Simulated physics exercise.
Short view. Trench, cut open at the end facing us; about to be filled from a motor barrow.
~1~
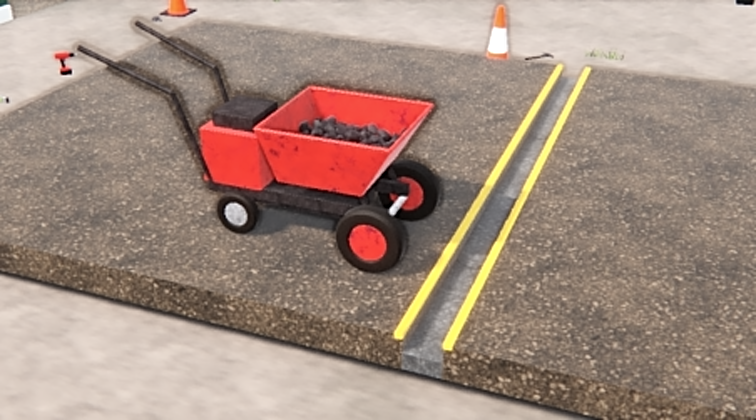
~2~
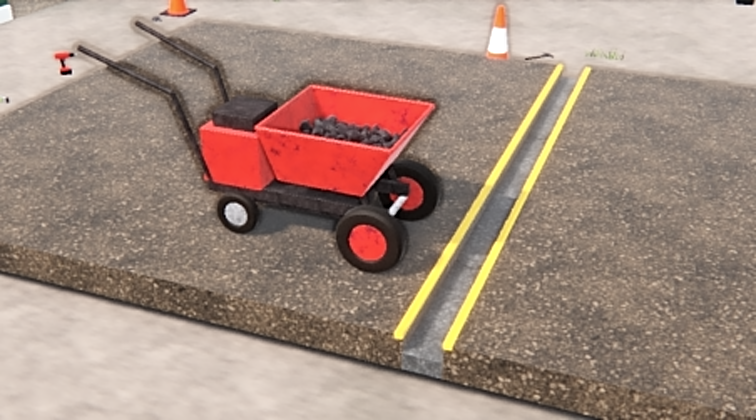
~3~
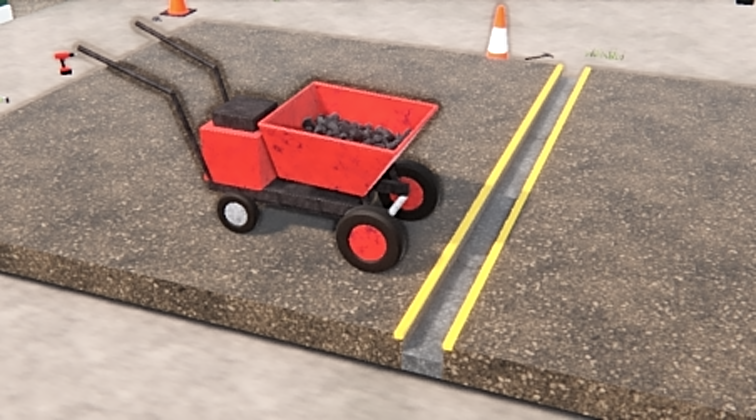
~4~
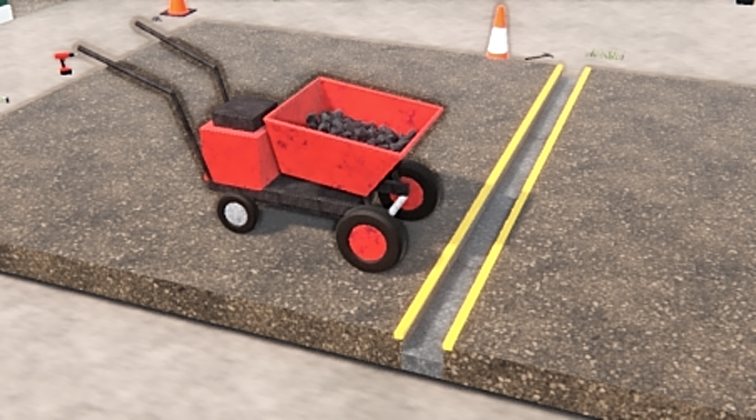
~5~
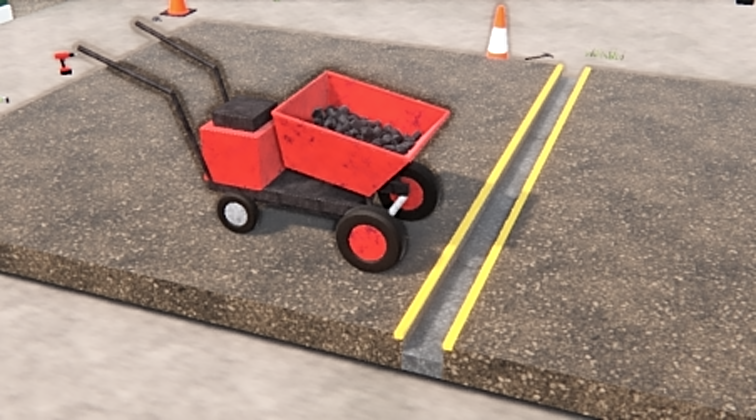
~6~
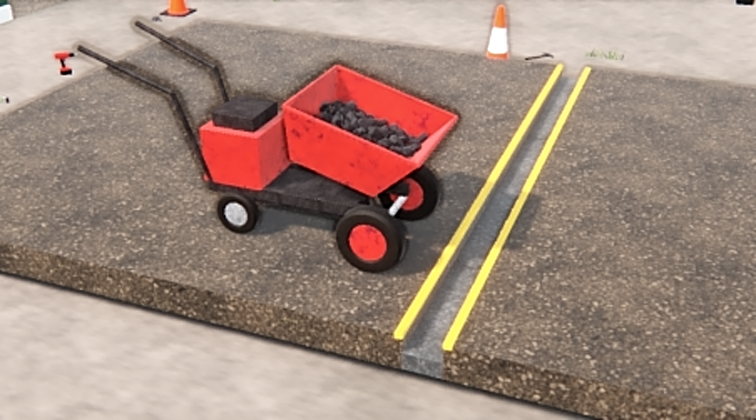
A red motor barrow stands beside a narrow trench as its coal-filled skip tilts forward.
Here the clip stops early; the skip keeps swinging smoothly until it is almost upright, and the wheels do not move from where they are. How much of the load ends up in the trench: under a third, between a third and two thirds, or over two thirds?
Under a third.
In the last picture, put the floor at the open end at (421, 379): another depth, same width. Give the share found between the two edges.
It comes out near 20 percent.
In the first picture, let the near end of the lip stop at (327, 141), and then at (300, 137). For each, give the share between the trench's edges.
The first stop gives 60 per cent; the second gives 40 per cent.
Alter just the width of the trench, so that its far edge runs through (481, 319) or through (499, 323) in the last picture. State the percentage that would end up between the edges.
First try: About 40 %; second try: About 70 %.
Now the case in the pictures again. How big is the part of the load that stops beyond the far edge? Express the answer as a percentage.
That share comes out near 80 in a hundred.
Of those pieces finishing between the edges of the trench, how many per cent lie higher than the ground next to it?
About 5 %.
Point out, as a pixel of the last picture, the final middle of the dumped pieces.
At about (520, 261), give or take.
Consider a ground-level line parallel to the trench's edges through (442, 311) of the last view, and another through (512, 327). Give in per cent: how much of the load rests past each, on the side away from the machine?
Estimate: 90 % and 30 %, respectively.
Soon, skip tipped steeply; all in the skip.
A while on, skip tipped right over; nearly all in the skip; a small part beyond it; a stray few falling.
Towards the end, skip tipped right over; about a quarter in the skip; a stray few in or heaped over the trench; most beyond it.
Finally, skip tipped right over; a small part in the skip; a small part in or heaped over the trench; most beyond it.
